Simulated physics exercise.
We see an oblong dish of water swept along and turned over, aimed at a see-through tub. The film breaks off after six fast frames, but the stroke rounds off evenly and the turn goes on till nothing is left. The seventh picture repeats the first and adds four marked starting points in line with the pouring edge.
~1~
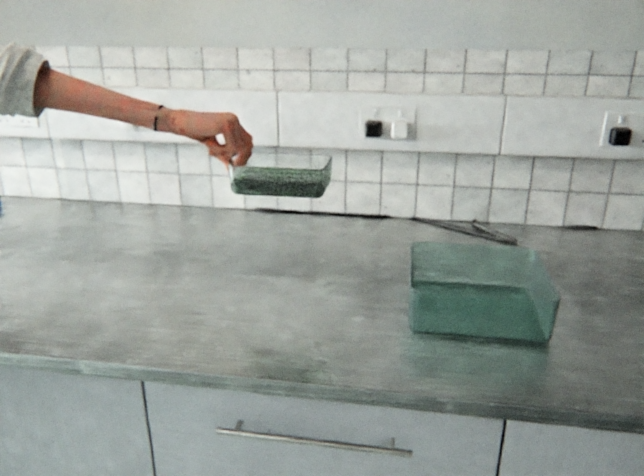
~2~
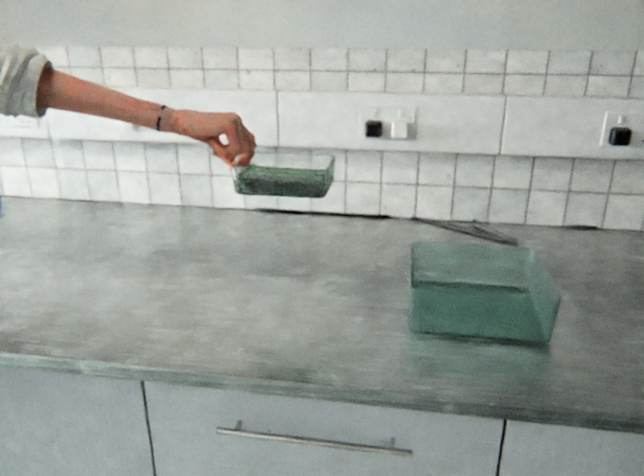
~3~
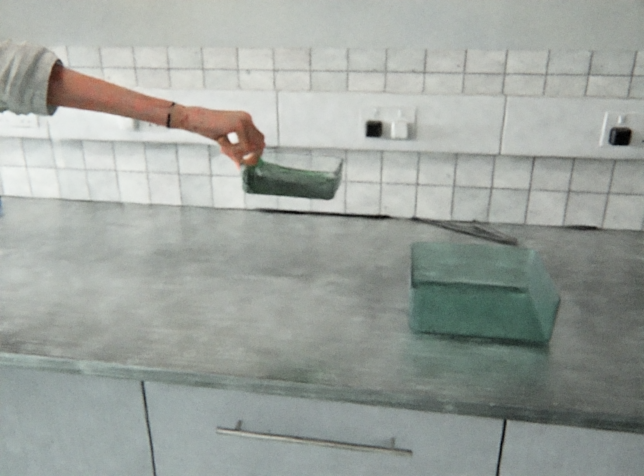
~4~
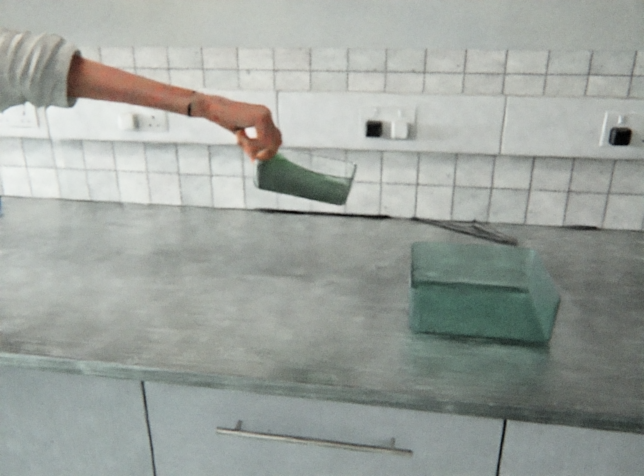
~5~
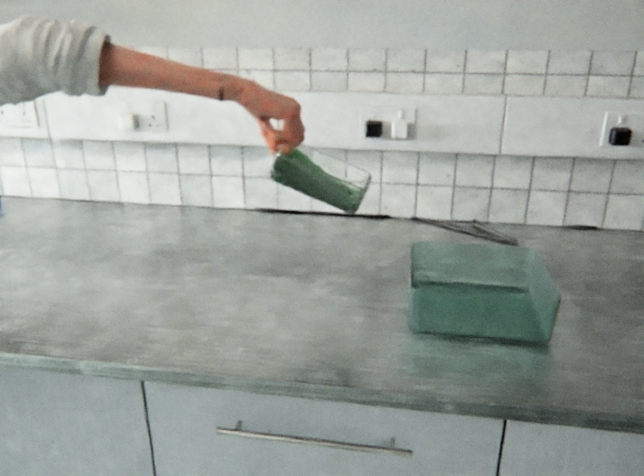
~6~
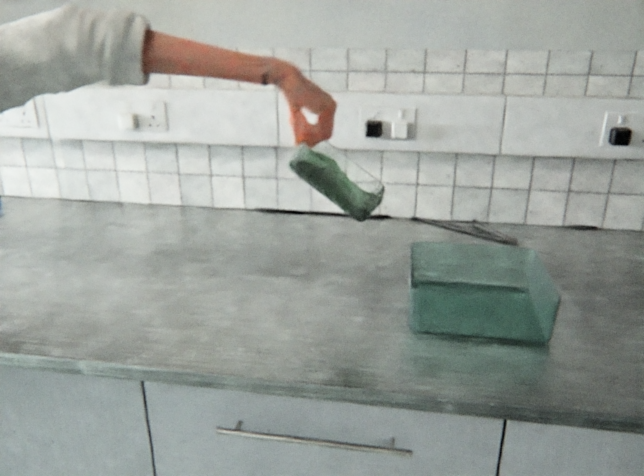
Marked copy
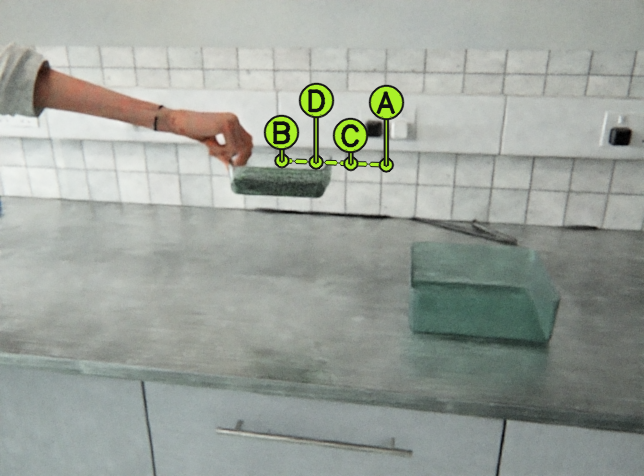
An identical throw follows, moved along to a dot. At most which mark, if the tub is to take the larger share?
B is the one.
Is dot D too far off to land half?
No, not at all.
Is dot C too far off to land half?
No, not at all.
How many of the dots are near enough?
All of the four.
On the marked copy, A at (386, 164); B at (281, 160); C at (350, 163); D at (316, 162).
For dot A, about 64 % lands in the tub, 2 % falls short and 34 % goes beside or beyond.
For dot B, about 71 % lands in the tub, 19 % falls short and 10 % goes beside or beyond.
For dot C, about 90 % lands in the tub, 7 % falls short and 3 % goes beside or beyond.
For dot D, about 72 % lands in the tub, 15 % falls short and 13 % goes beside or beyond.
